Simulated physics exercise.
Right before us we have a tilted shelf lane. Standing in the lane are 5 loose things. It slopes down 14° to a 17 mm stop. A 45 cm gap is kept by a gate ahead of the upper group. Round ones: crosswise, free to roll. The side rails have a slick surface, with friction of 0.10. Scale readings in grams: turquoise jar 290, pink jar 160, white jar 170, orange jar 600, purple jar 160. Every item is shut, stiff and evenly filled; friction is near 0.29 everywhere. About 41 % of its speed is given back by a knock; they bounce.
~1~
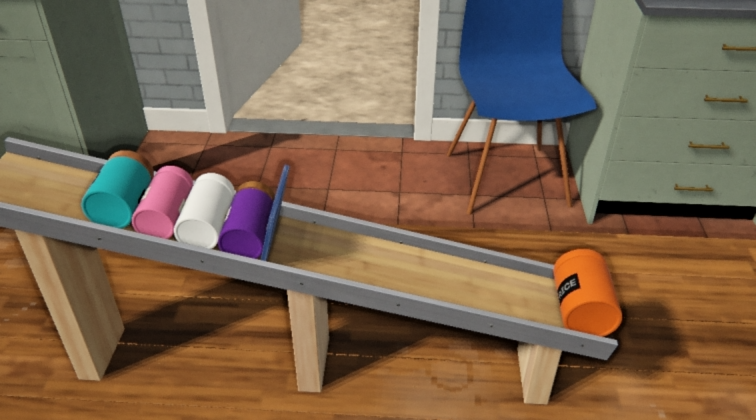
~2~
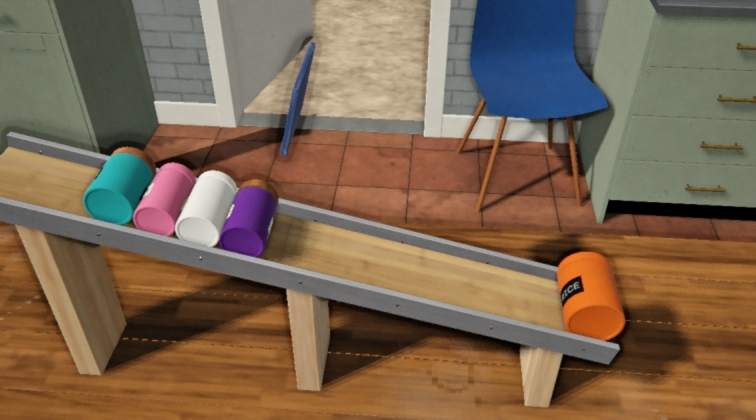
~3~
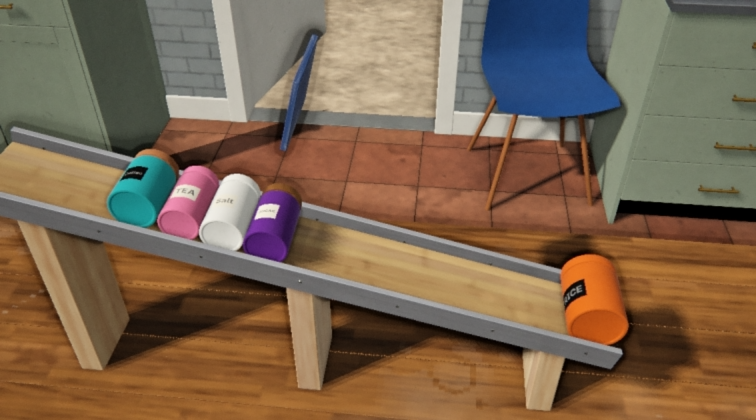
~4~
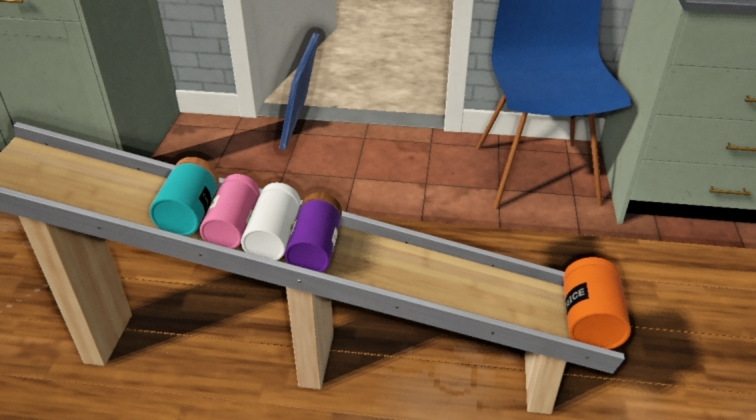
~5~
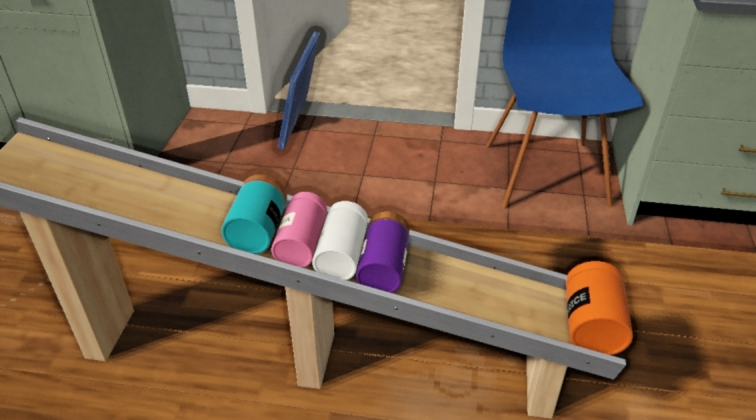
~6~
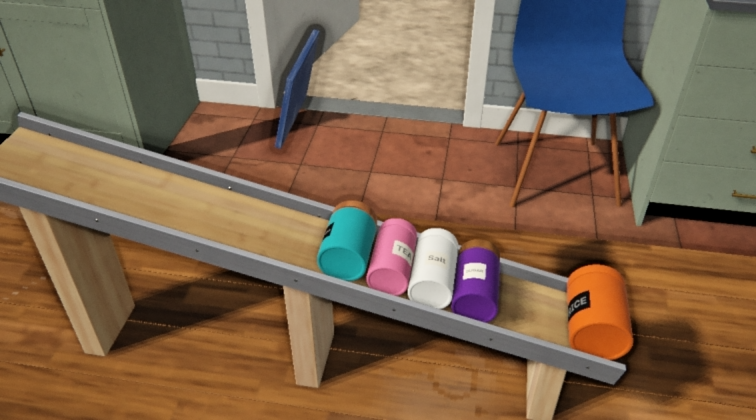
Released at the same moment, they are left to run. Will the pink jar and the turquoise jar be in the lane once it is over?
Result: Pink jar: In. Turquoise jar: In.
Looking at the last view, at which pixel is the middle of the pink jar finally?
Near (518, 294).
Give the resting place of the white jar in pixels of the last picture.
You'll see it about at (558, 306) in the last picture.
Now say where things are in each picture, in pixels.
In the first frame, gate shut; pink jar (164, 202); turquoise jar (120, 189).
In the second frame, leader 53 cm from the stop; purple jar (250, 219); white jar (208, 209).
In the third frame, leader 50 cm from the stop; purple jar (274, 223); orange jar (593, 300).
In the fourth frame, leader 44 cm from the stop; purple jar (315, 233); white jar (272, 221).
In the fifth frame, leader 33 cm from the stop; purple jar (384, 252); white jar (342, 240).
In the sixth frame, leader 19 cm from the stop; pink jar (393, 256); turquoise jar (348, 240).
Then, 0.20 s later than the last frame, leader 5 cm from the stop; turquoise jar near (413, 259); pink jar near (475, 281).
Then, 0.50 s later than the last frame, orange jar now over the stop; turquoise jar near (473, 278); pink jar at a standstill near (516, 293).
When it is over, over the stop, orange jar; the other 4 in the lane. In the last view, pink jar near (518, 294), turquoise jar near (477, 279).
